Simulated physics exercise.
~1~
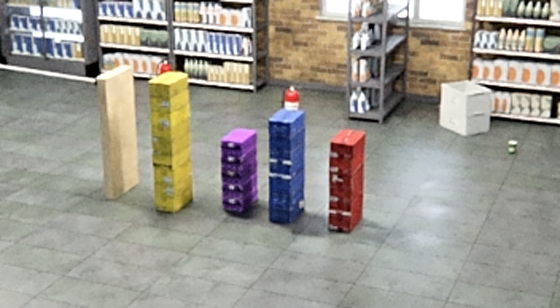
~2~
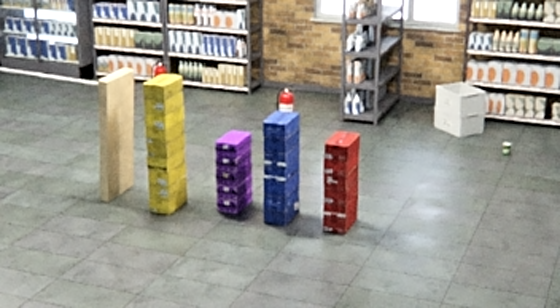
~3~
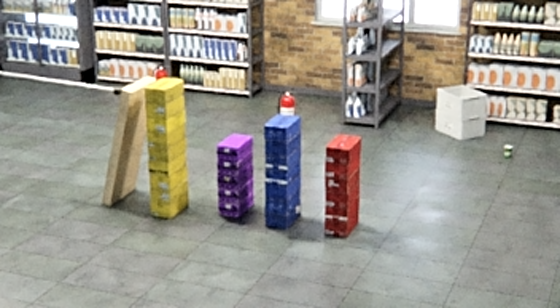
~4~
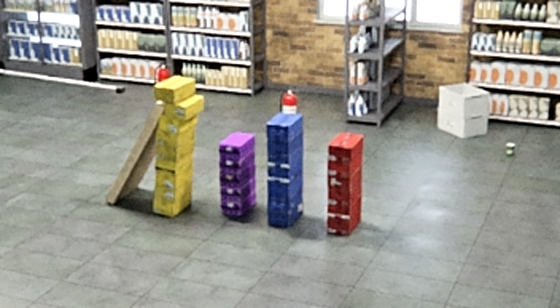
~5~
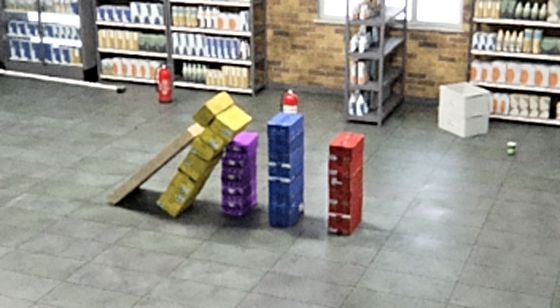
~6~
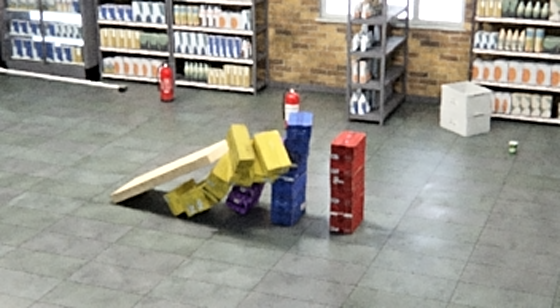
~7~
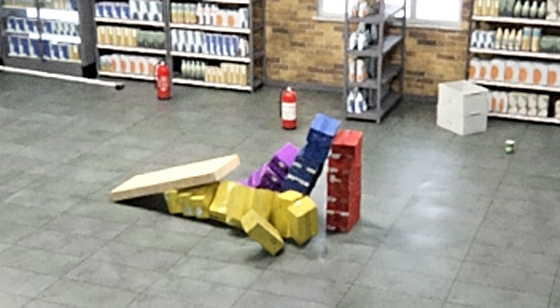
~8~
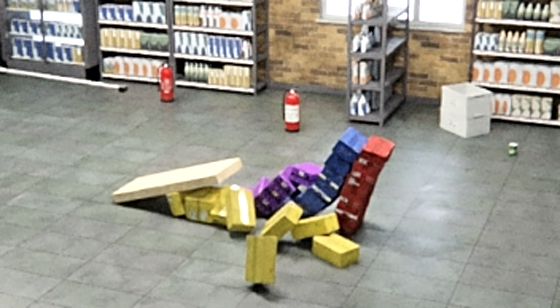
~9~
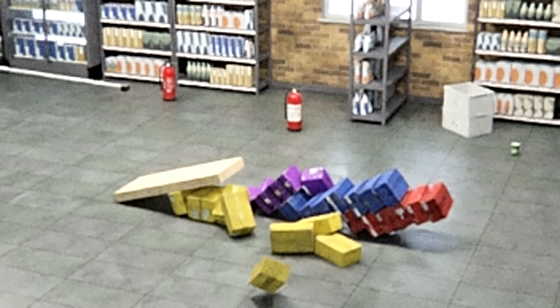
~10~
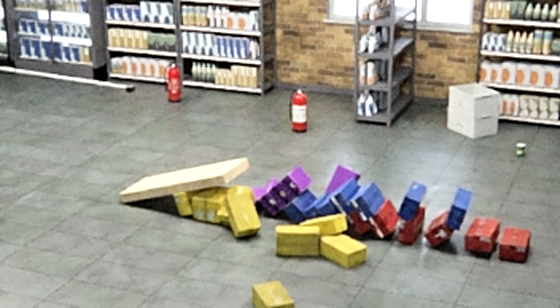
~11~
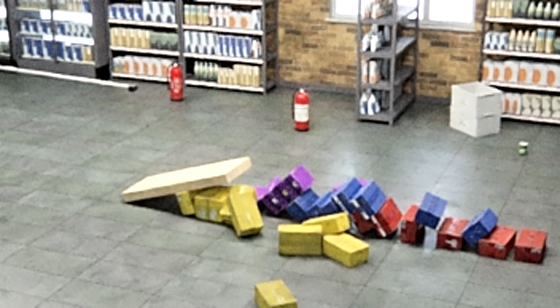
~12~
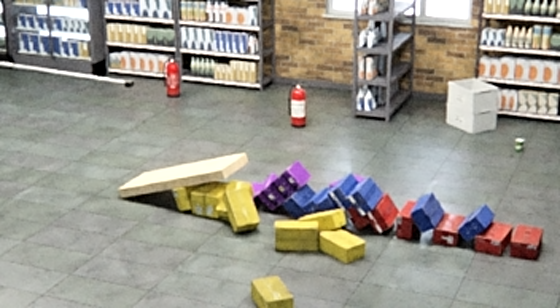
In a store aisle, a tipping board topples yellow, purple, blue and red box stacks rightward.
